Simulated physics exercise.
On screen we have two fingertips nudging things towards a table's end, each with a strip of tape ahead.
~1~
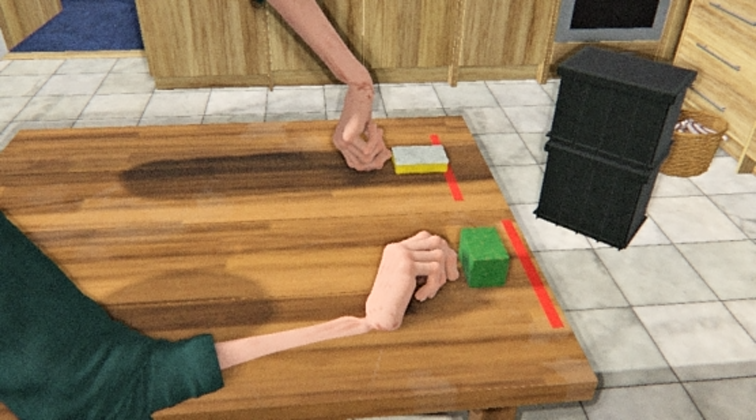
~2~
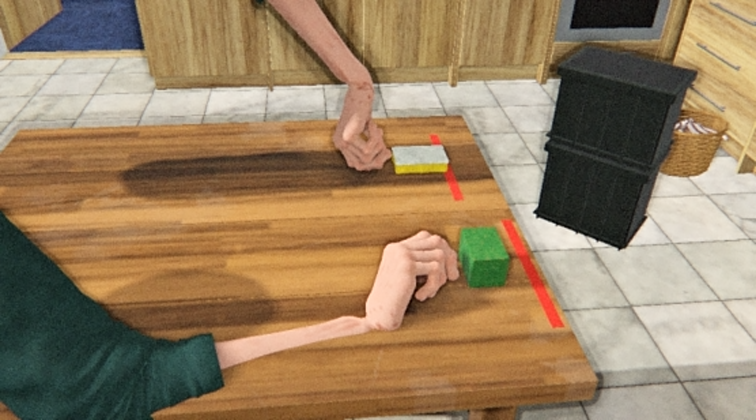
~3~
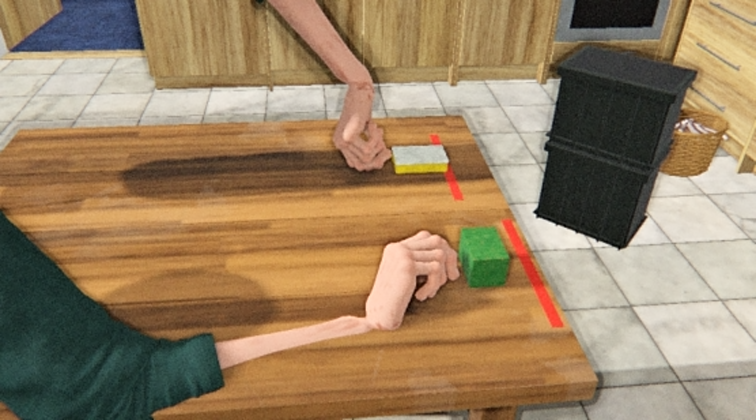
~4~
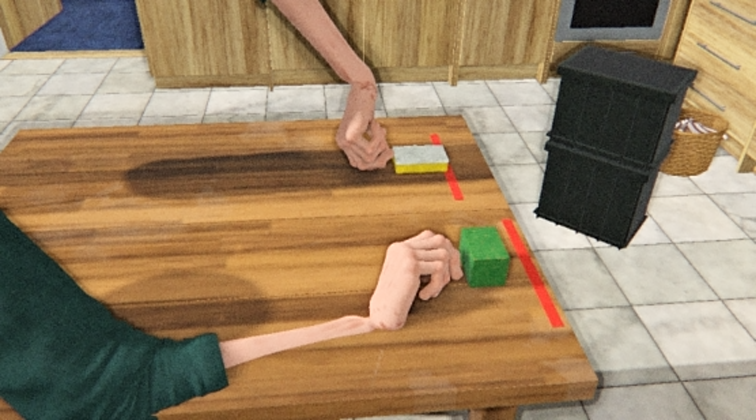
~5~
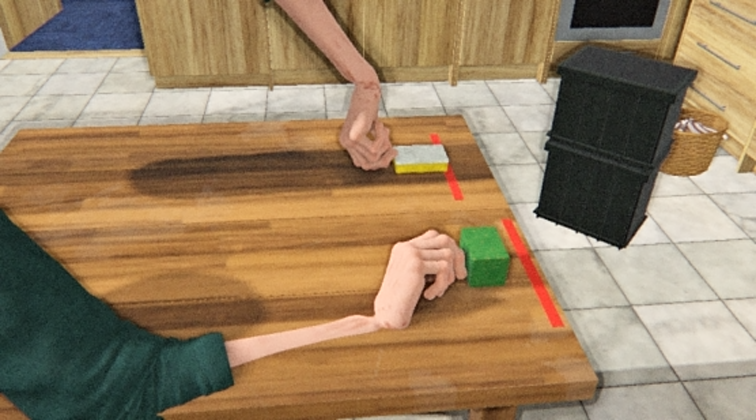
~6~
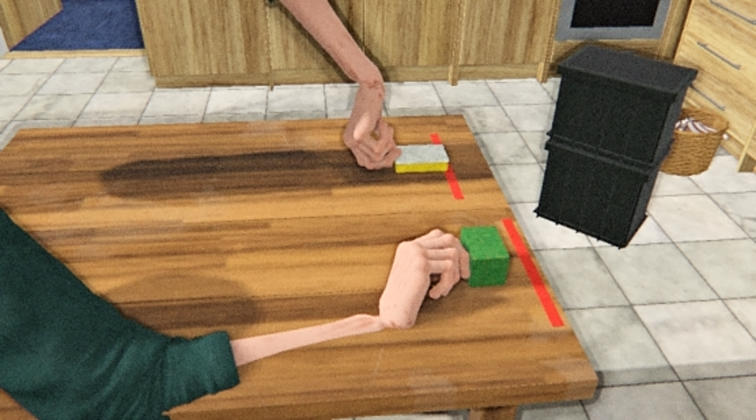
At the start, two hands rest on a wooden table behind a yellow sponge and a green block, with a strip of red tape by each object. Both hands then creep slightly to the right, closing in on the objects, while the sponge and the block show almost no movement.
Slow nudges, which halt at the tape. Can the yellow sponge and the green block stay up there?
In the end I think the yellow sponge will be okay up on the table, I think the green block will go off the table.
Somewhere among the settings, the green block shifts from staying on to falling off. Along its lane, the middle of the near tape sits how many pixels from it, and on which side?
Shift: About 12 px, direction left.
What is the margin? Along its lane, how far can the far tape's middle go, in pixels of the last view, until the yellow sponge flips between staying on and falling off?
Shift: 12 px, rightward.
Then, 0.98 s past the last view, yellow sponge travelled about its own width near (475, 157); green block leaning 26° off how it started near (558, 256).
Then, 1.32 s past the last view, yellow sponge travelled about its own width near (476, 157); green block in the air.
Finally, the yellow sponge is still on the table, near (476, 156); the green block drops to the floor.
